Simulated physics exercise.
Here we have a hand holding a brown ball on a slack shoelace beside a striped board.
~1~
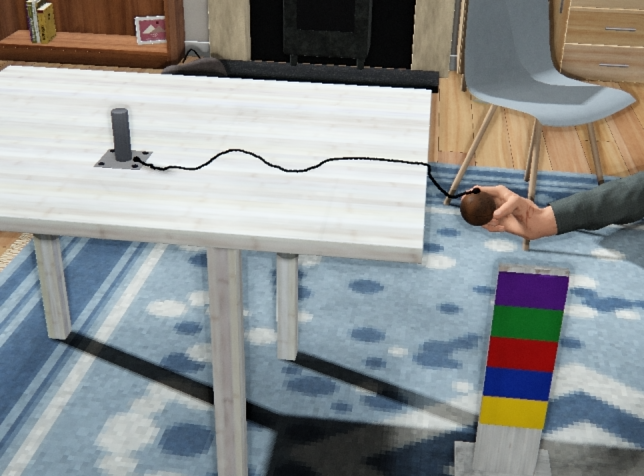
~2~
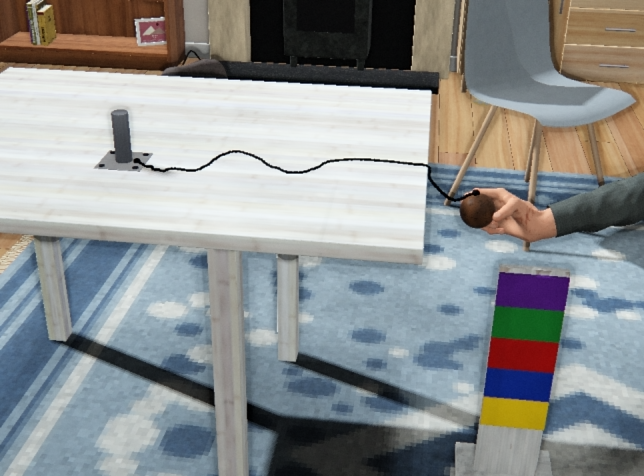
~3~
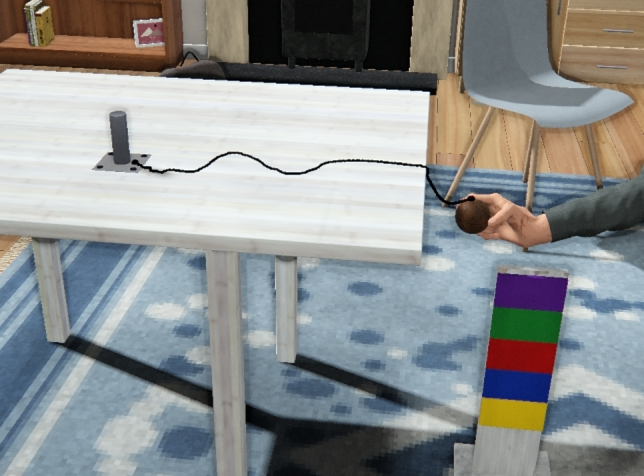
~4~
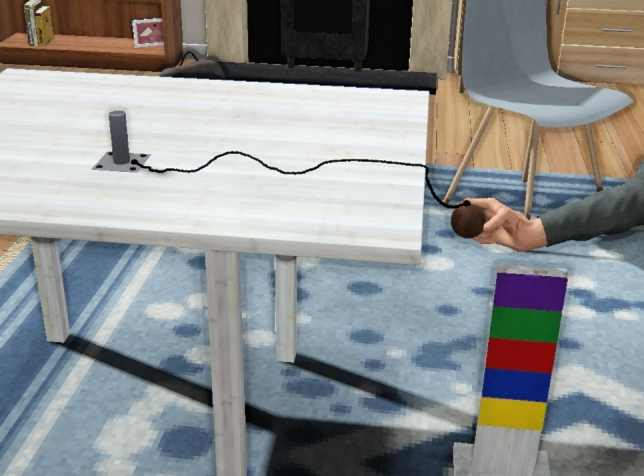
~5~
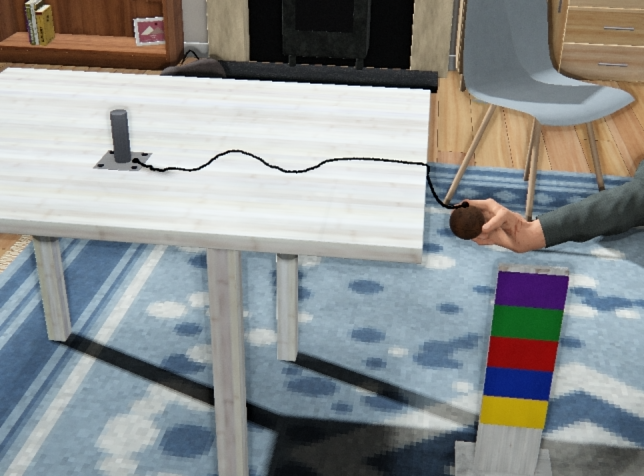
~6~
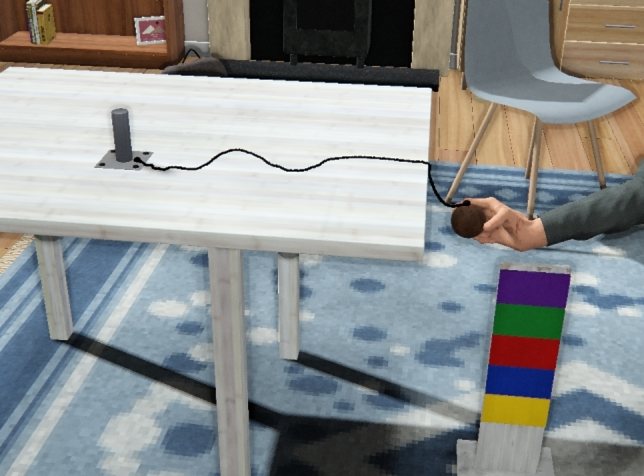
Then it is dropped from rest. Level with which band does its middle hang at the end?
Its middle rests at the green band.
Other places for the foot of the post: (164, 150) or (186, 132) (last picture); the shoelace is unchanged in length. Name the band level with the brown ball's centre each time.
In that order: Red; red.
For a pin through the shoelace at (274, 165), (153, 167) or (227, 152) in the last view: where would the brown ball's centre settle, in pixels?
Near (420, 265), (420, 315) and (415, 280).
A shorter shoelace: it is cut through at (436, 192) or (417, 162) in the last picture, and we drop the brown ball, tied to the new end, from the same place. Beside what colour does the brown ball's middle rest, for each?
It would be purple; none, it hangs higher.
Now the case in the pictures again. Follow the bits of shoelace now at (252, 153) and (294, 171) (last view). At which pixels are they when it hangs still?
They go to (296, 164) and to (361, 166).
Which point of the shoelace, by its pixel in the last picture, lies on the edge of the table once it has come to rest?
At (346, 158), roughly.
Soon after, ball near (389, 302); level with green.
Then, ball near (425, 316); level with green.
At rest, ball near (423, 318); level with green. The green one.
